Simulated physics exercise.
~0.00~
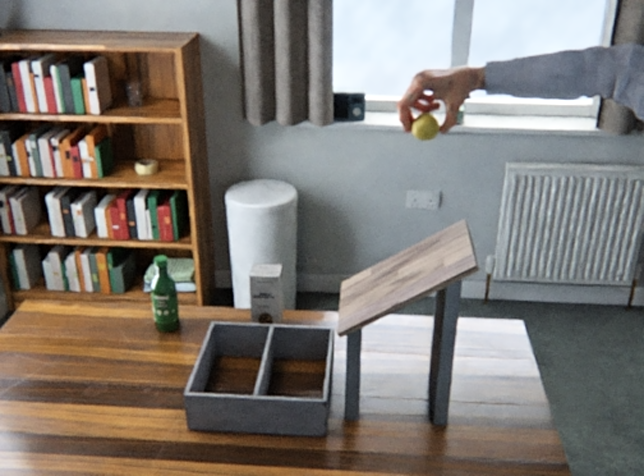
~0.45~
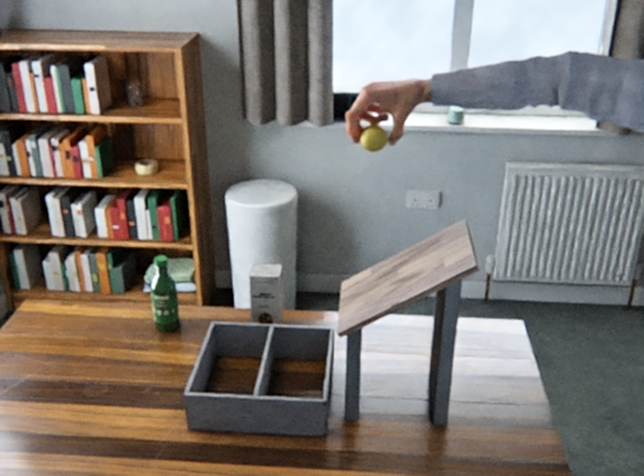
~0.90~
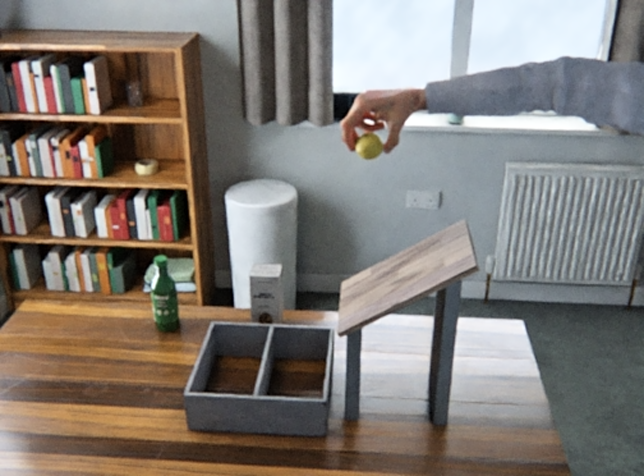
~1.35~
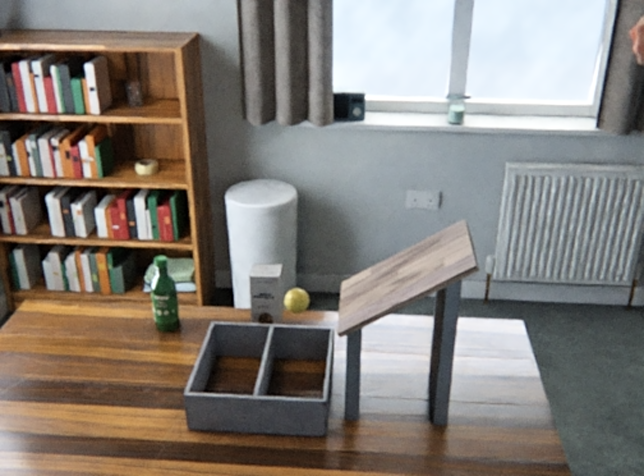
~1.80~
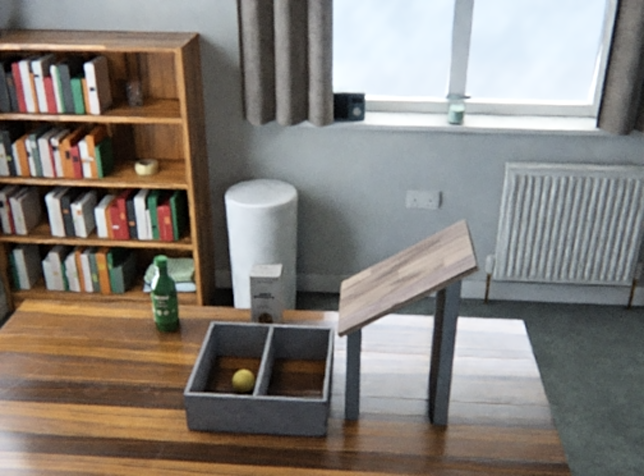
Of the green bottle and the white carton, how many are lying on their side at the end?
None of them are; the green bottle and the white carton are both still upright.
